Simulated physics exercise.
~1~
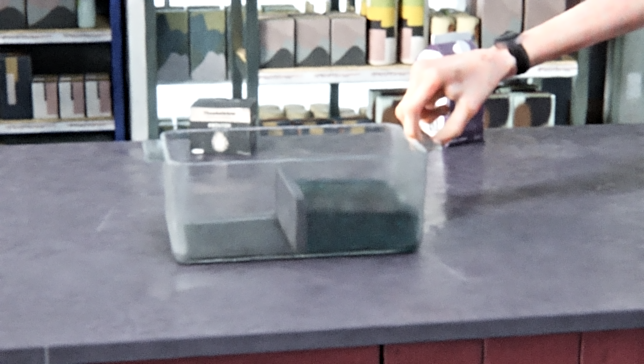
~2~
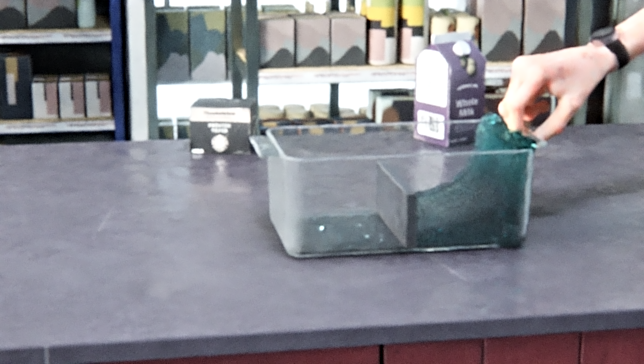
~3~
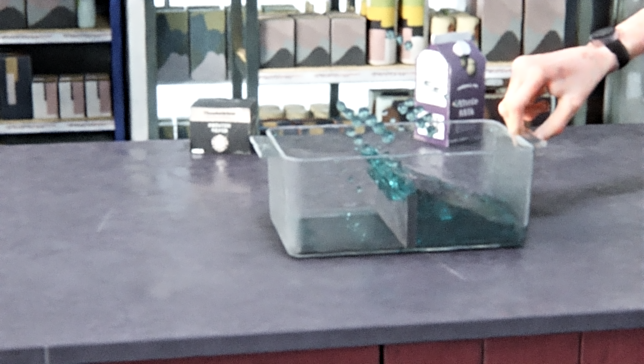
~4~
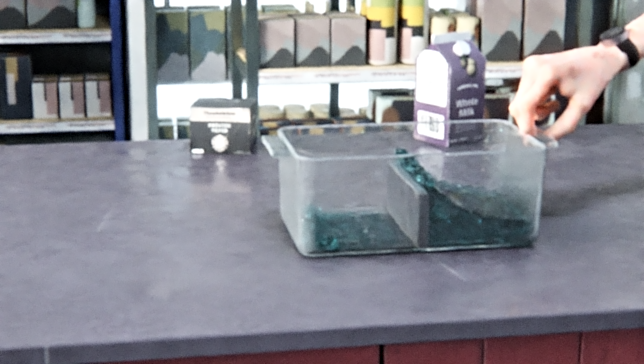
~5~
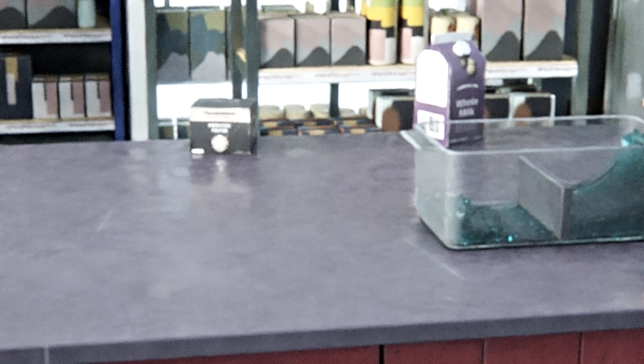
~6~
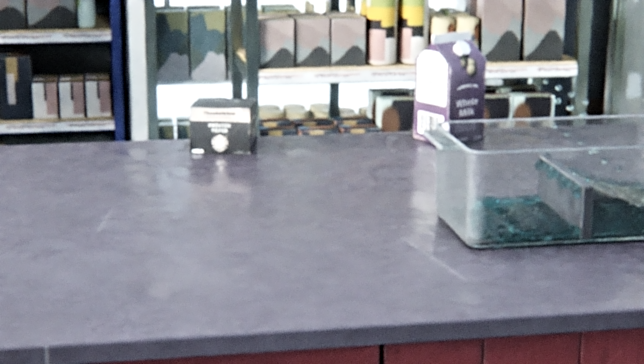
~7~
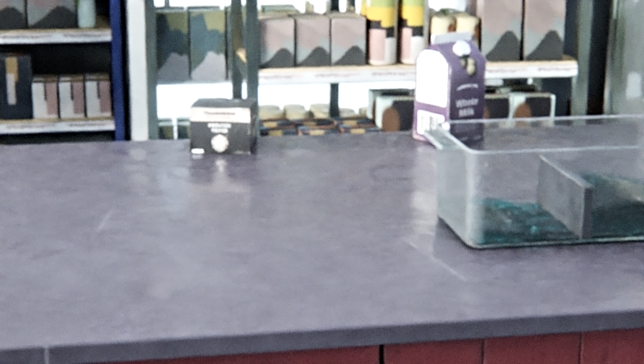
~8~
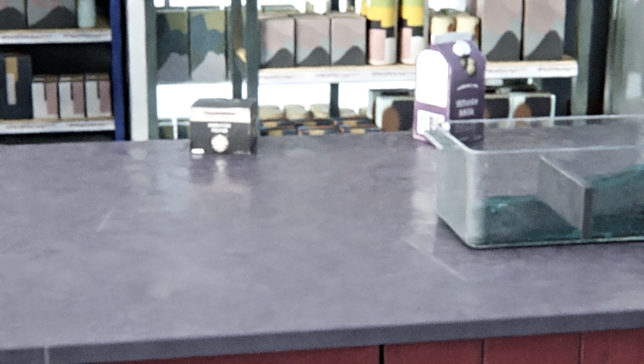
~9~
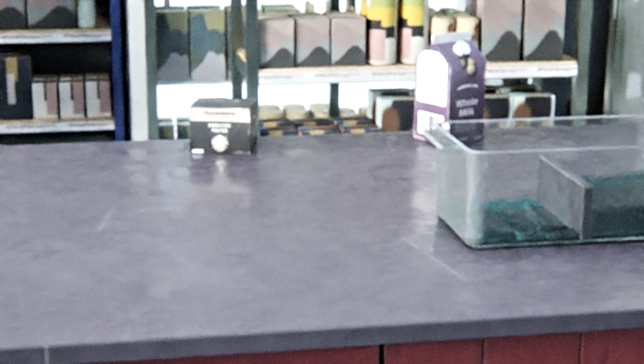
A clear divided food box with dark green water in its right half was pulled rightwards along a counter by a hand in two goes, the water surging and splashing over the divider, and it came to rest with some water in the left part.
